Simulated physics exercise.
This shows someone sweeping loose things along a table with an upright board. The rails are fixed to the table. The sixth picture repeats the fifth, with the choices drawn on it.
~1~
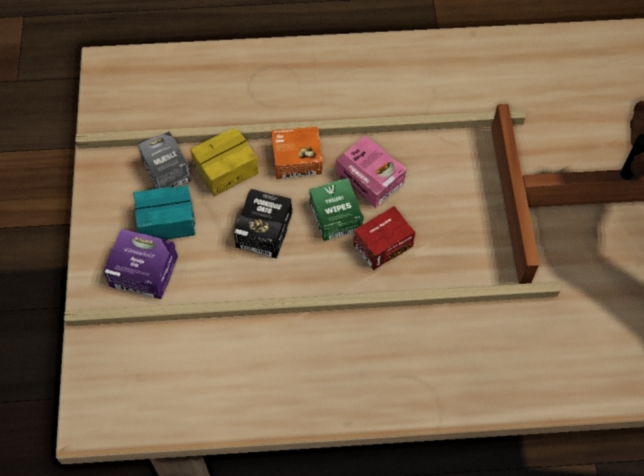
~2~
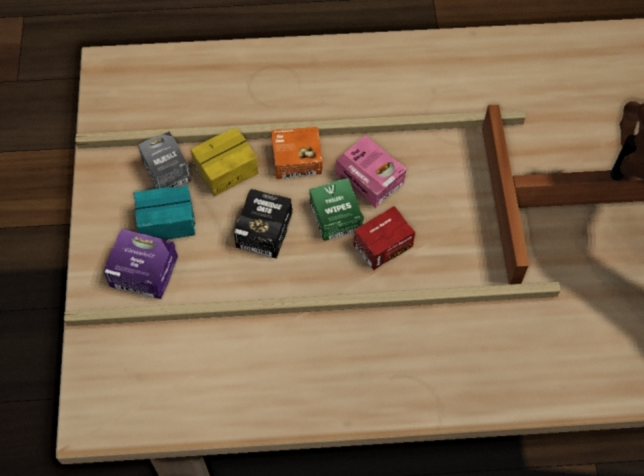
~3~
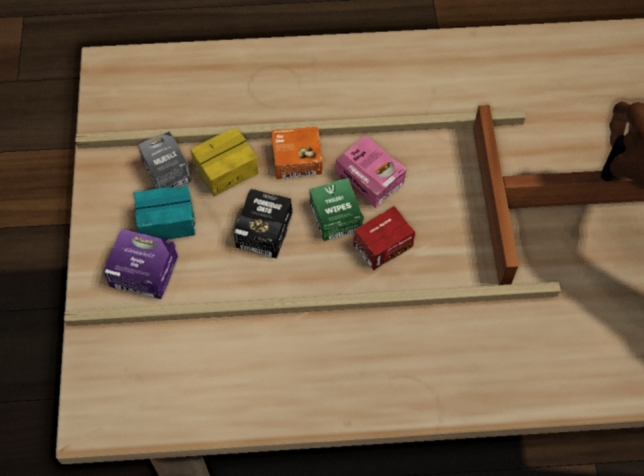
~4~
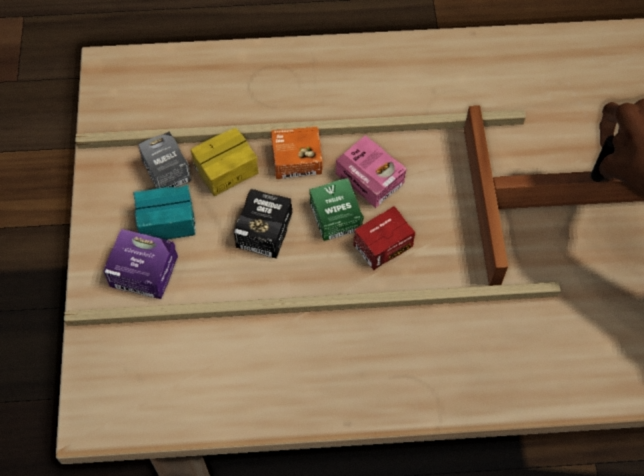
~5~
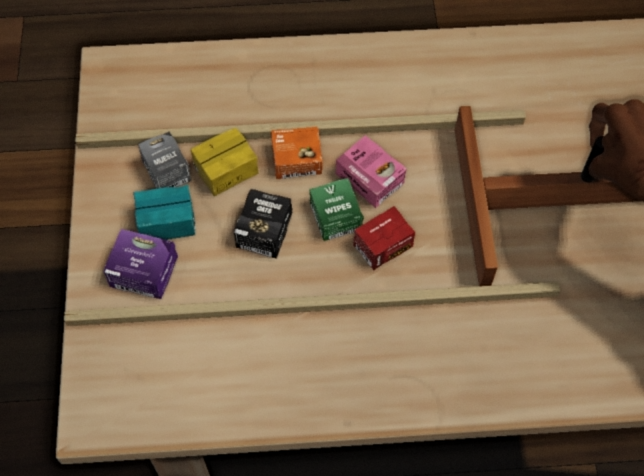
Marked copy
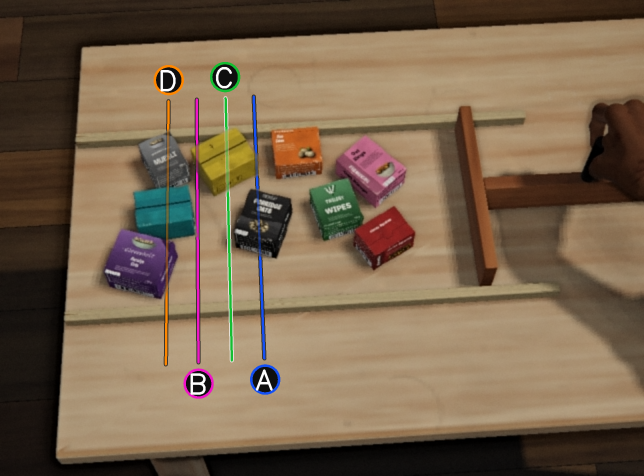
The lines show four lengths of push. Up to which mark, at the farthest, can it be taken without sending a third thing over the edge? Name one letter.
B.
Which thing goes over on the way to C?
It is the grey packet.
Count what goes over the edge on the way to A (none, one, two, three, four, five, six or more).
By then, none.
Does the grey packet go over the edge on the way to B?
Yes.
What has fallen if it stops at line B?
The grey packet.
On the marked copy, A at (259, 218); B at (198, 222); C at (229, 220); D at (167, 223).
Taking B. A third of the way, board (378, 189); orange packet (277, 151); pink box (335, 165).
Two thirds of the way, board (278, 194); grey packet (107, 163); purple packet (131, 268).
When it is over, board (199, 199); grey packet over the edge; purple packet (67, 284); one fallen.
As for the rest, A is within the limit but short; C is within the limit but short; D drops four.
